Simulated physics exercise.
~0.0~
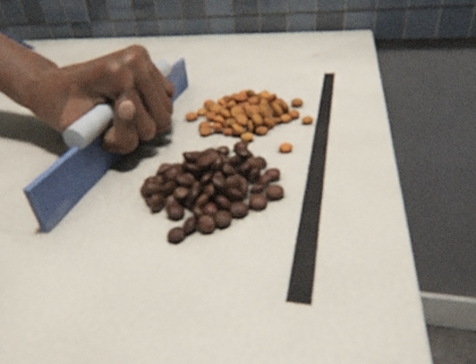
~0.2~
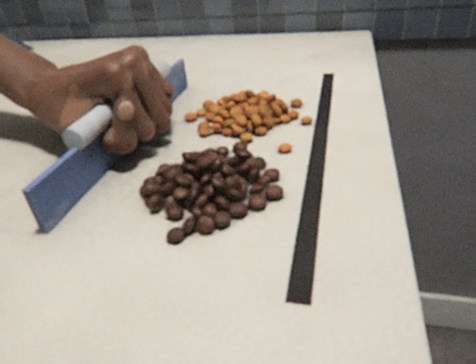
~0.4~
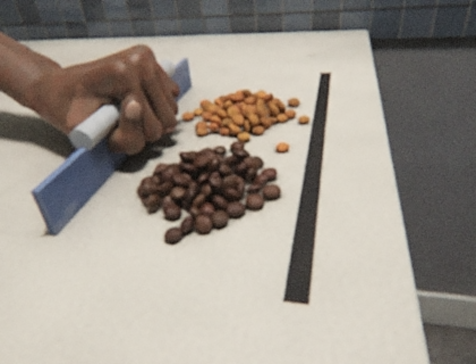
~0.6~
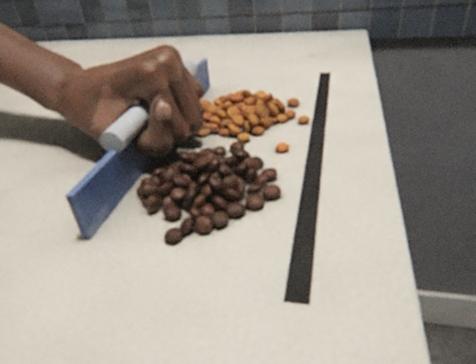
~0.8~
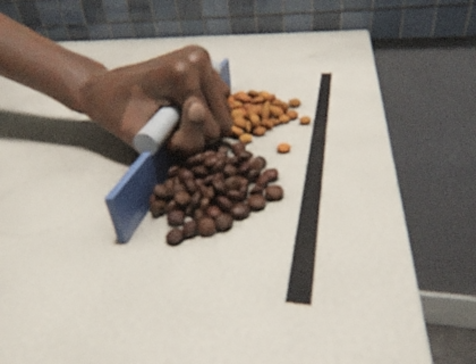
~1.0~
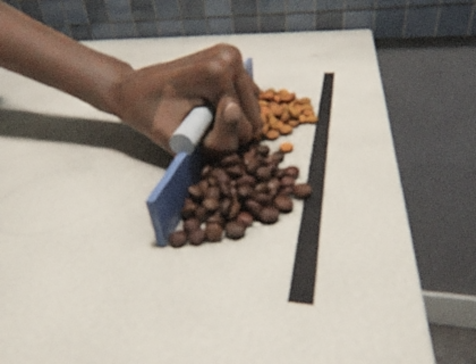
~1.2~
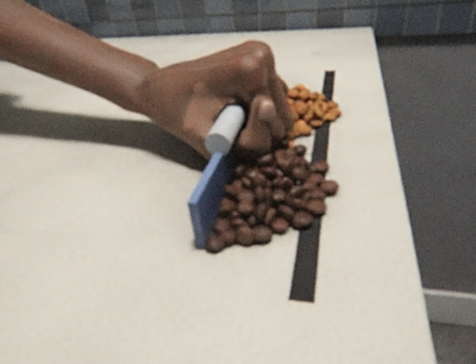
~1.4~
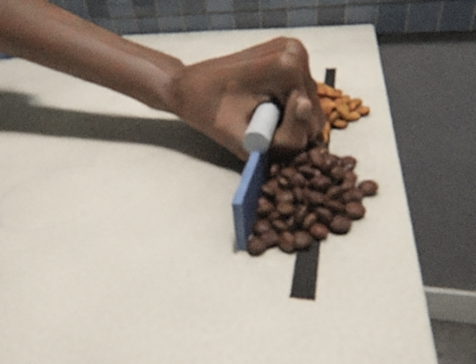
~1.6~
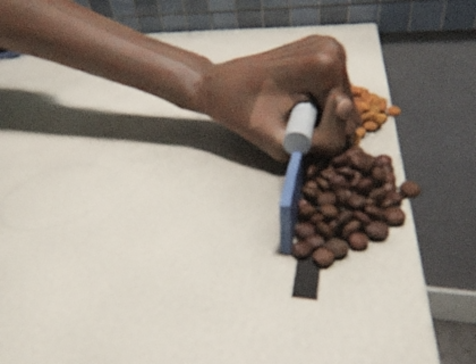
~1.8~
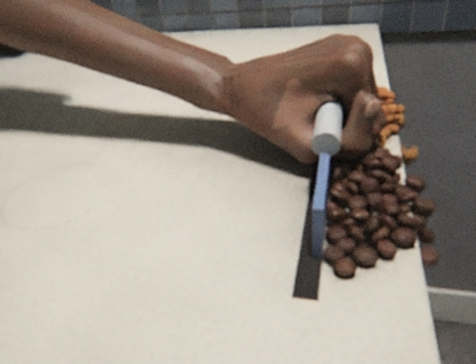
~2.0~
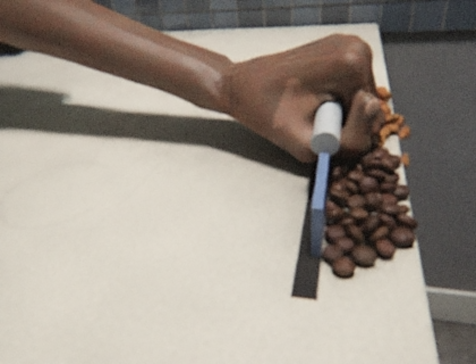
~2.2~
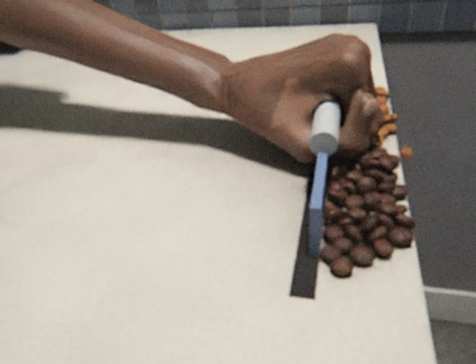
On a pale tabletop with a strip of black tape near its right edge, a hand grips the white handle of a blue scraper, to the left of two heaps of small pieces. The dark brown heap lies in front and the smaller orange one behind. After a brief pause, the hand pushes the scraper right, gathering both heaps and carrying them across the tape. The scraper stops at the black strip, with the pieces crowded against the table's edge. Some from each heap go over the side, while most of the brown ones remain on the table.
